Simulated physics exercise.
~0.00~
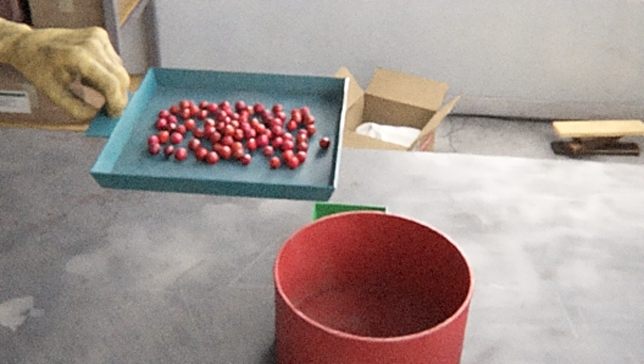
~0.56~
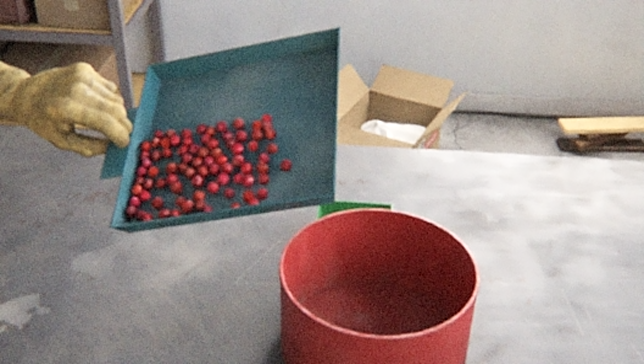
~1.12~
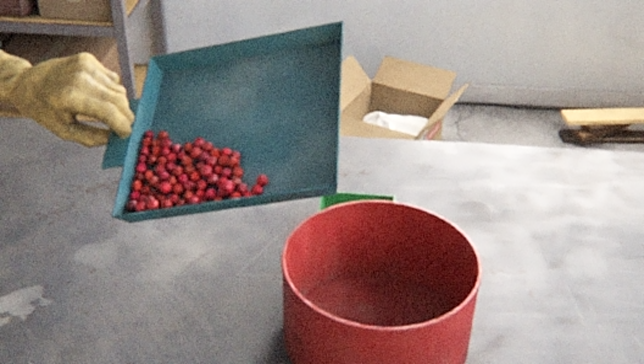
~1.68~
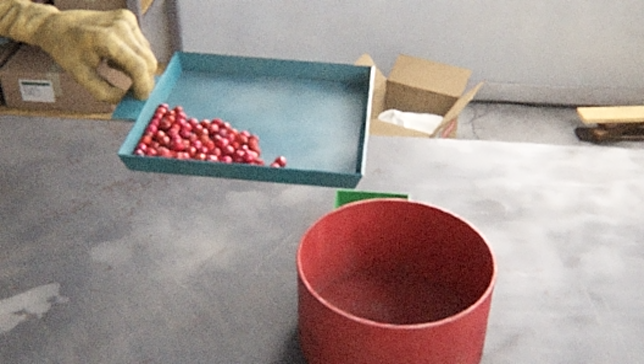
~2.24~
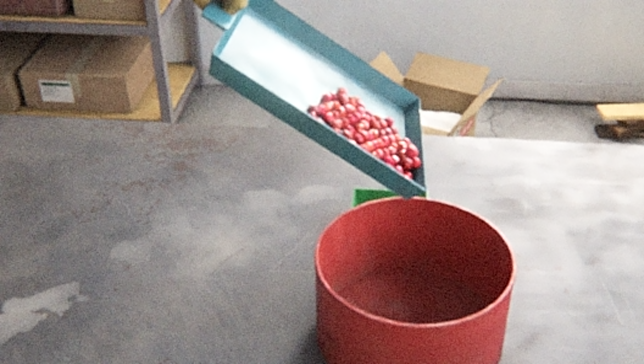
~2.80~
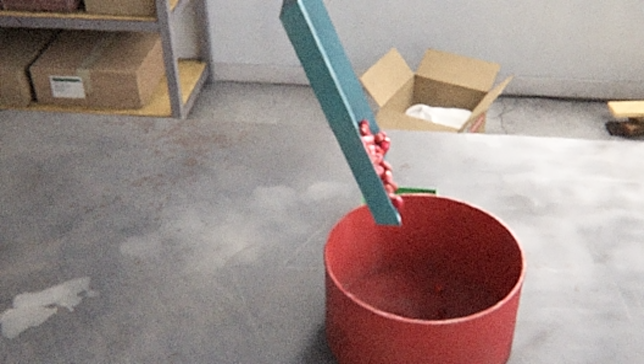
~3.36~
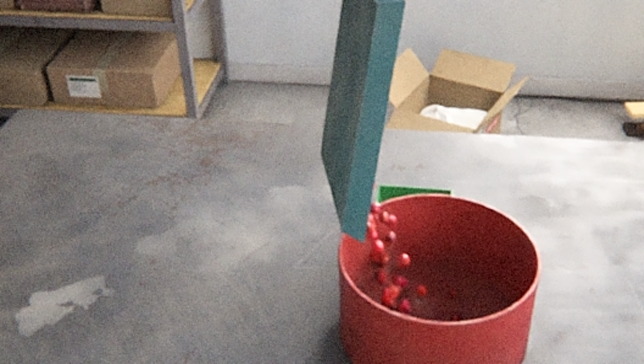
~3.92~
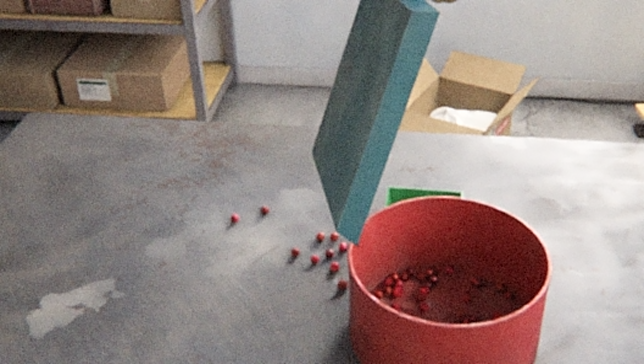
In a storage room, a gloved hand tipped a teal tray of small red berries to the left, leveled it, then moved right and tilted it steeply over a red pot, pouring many berries inside while others scattered across the gray table.
